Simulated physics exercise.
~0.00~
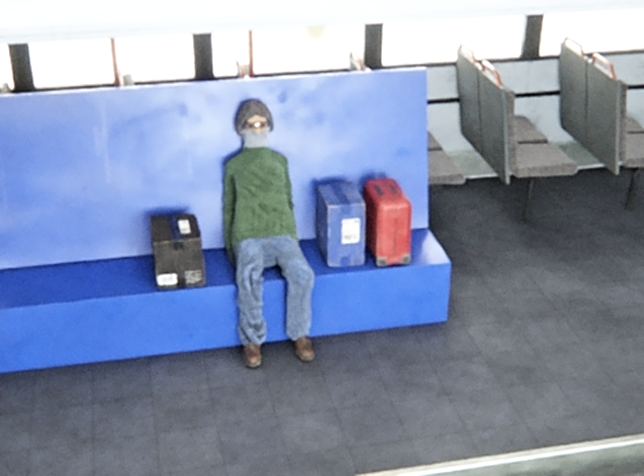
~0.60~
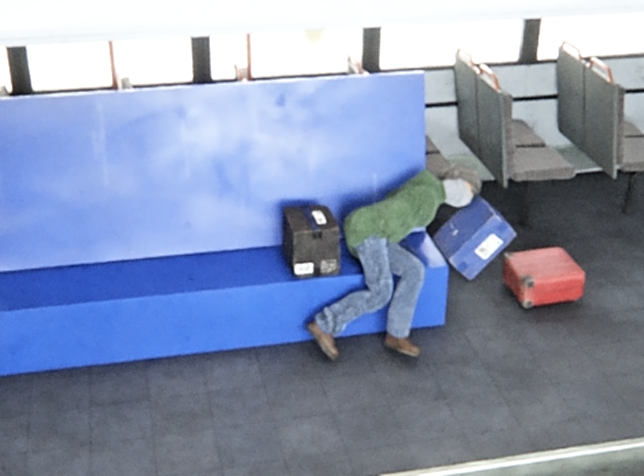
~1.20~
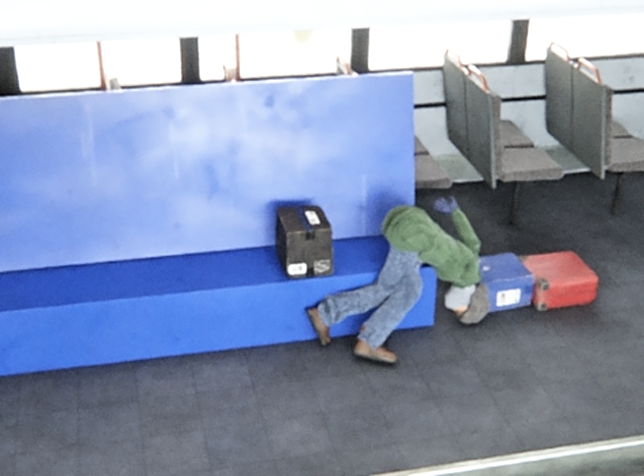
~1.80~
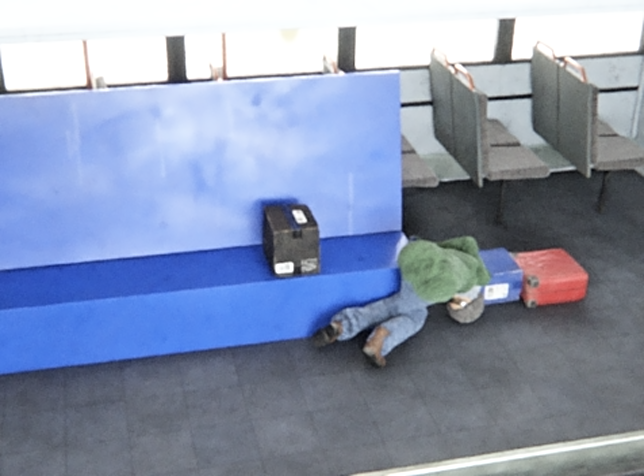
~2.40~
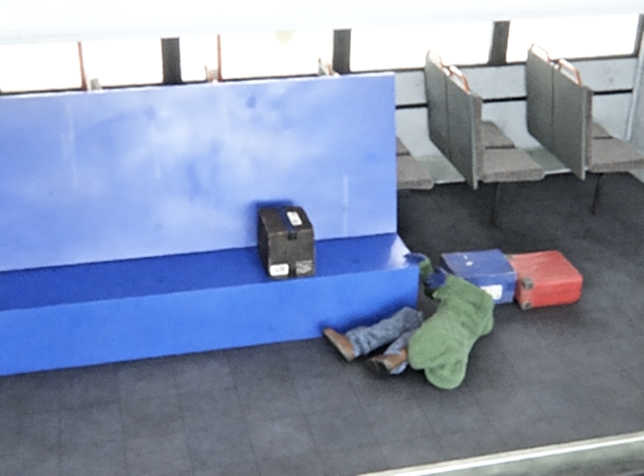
On a blue bench in a train car, a limp commuter in a green sweater slid right with the luggage, toppled headfirst over the end after the blue and red cases, and ended slumped on the floor, while the black bag stayed on the seat.
